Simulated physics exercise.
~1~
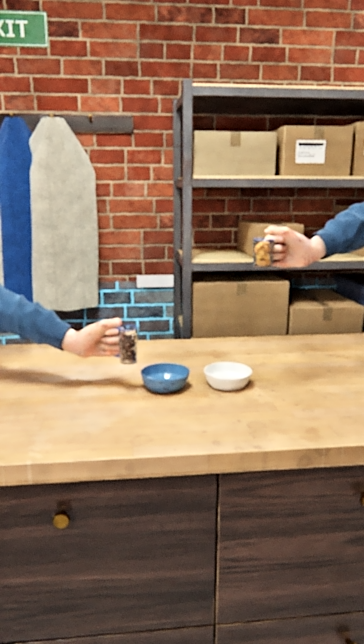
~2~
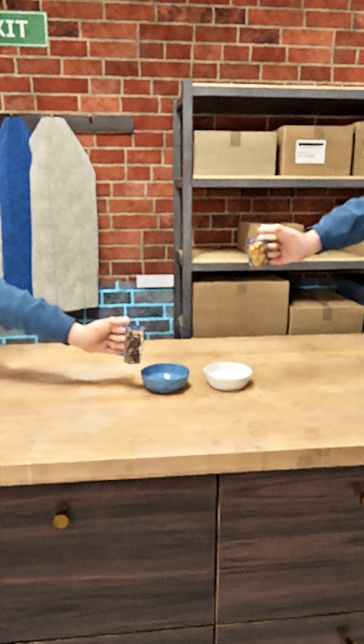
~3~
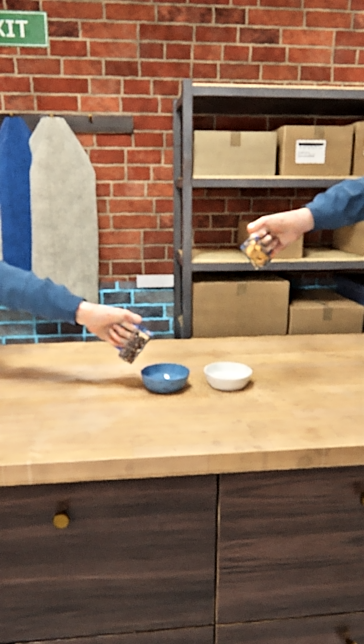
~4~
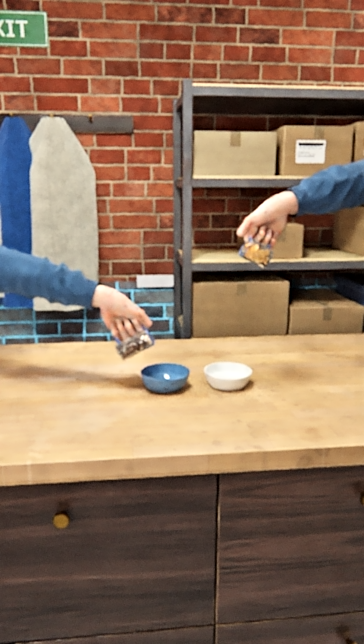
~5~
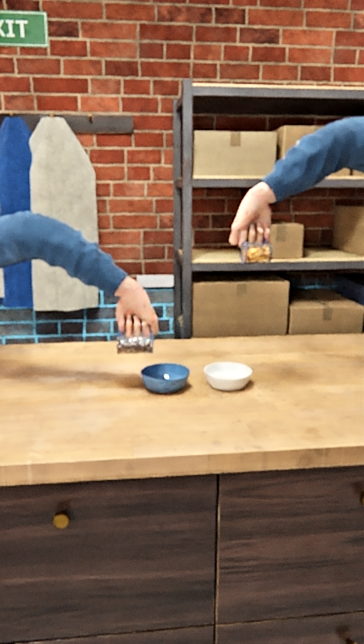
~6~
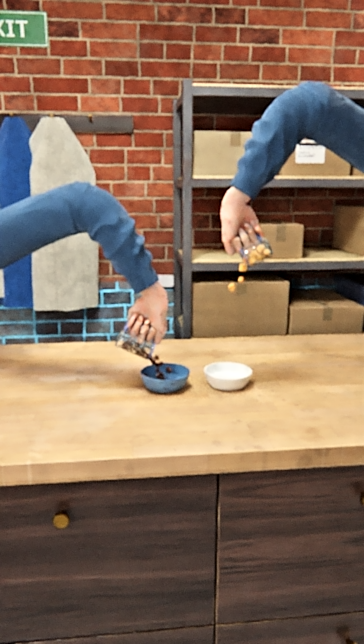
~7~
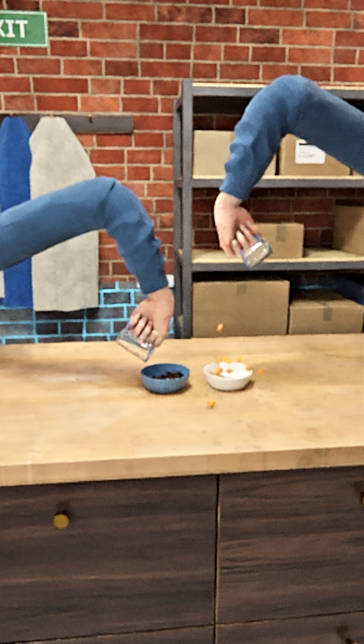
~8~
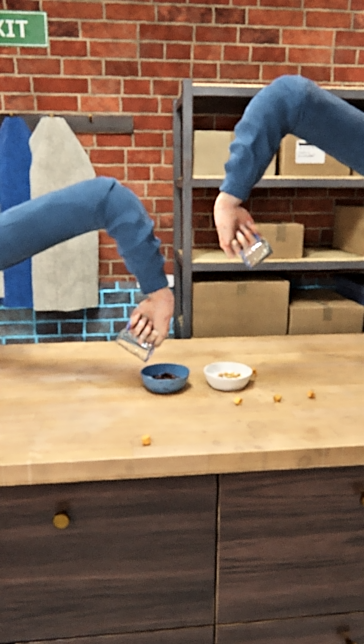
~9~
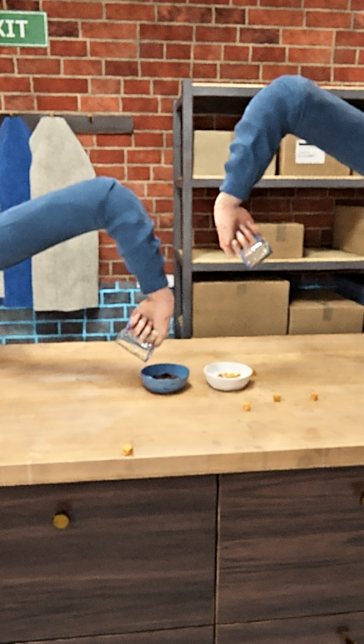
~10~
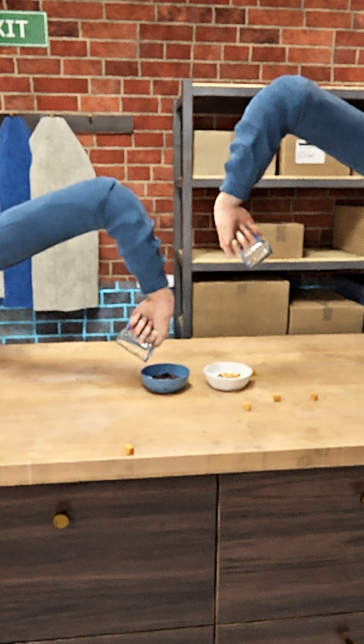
Two hands in blue sleeves tipped clear cups over two bowls on a wooden counter, the left one dropping dark bits neatly into the blue bowl, while the higher right one poured orange pieces into the white bowl, with several ending up scattered on the counter.
